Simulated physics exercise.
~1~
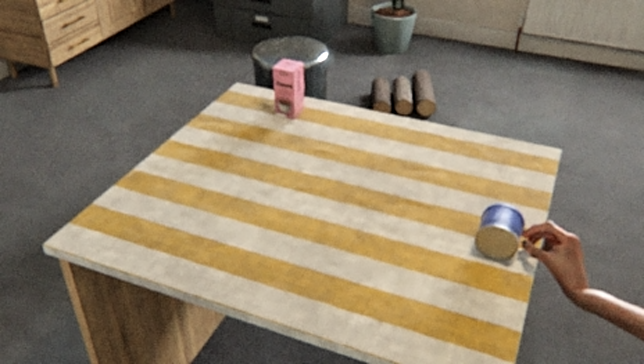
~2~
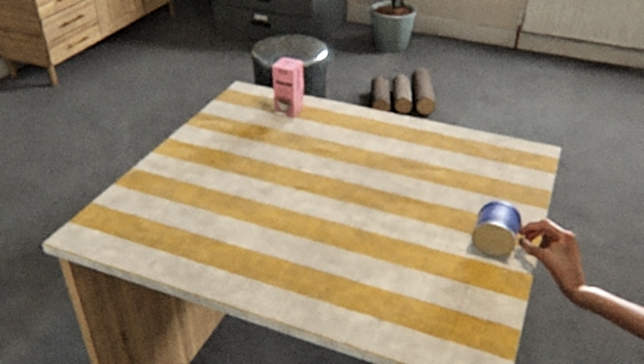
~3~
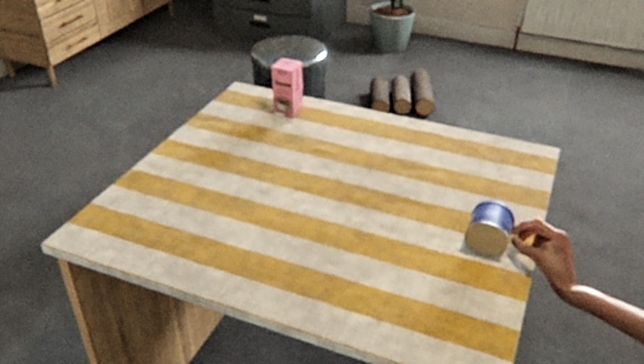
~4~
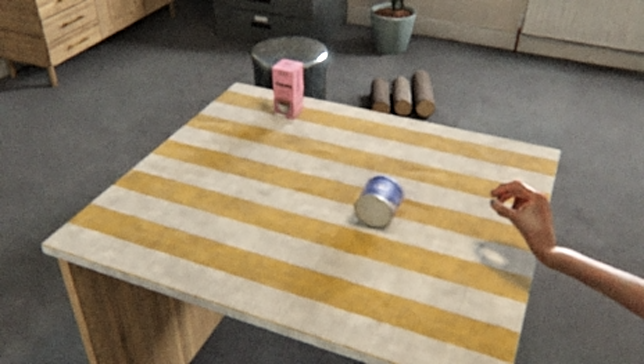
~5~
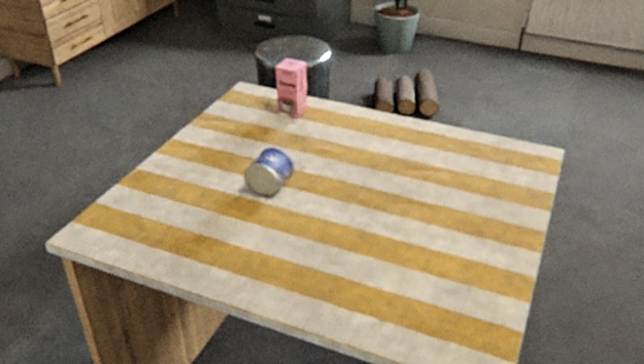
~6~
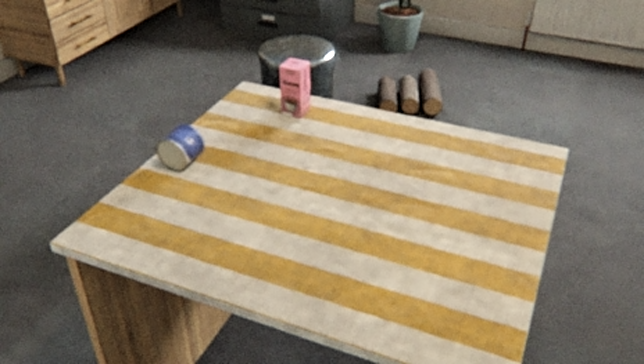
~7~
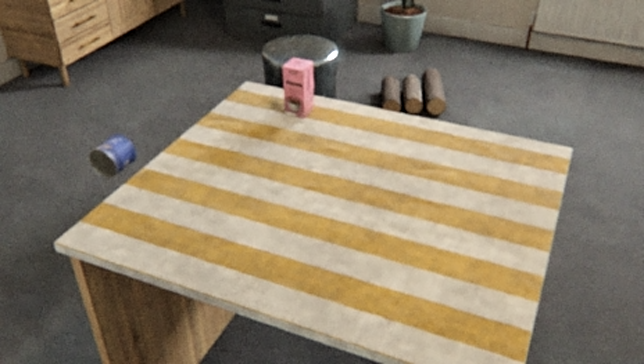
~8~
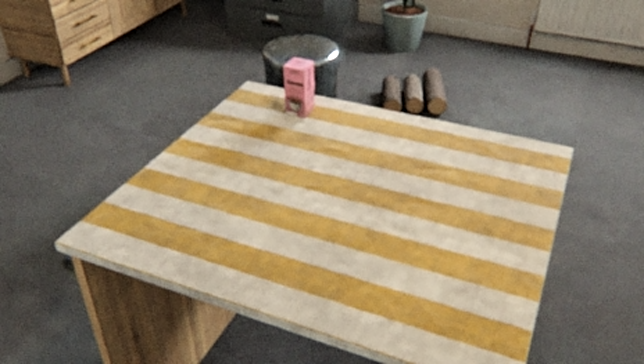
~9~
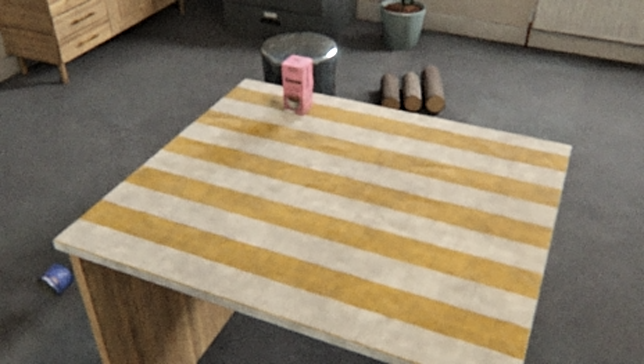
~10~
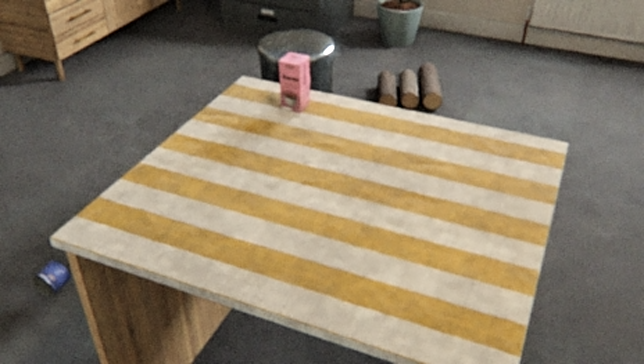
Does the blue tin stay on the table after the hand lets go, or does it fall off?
The blue tin falls off. It travels left across the striped top, goes over the far left side and ends up on the floor.
Blue tin sliding left across a striped table after a hand lets go, passing a pink carton and dropping to the floor.
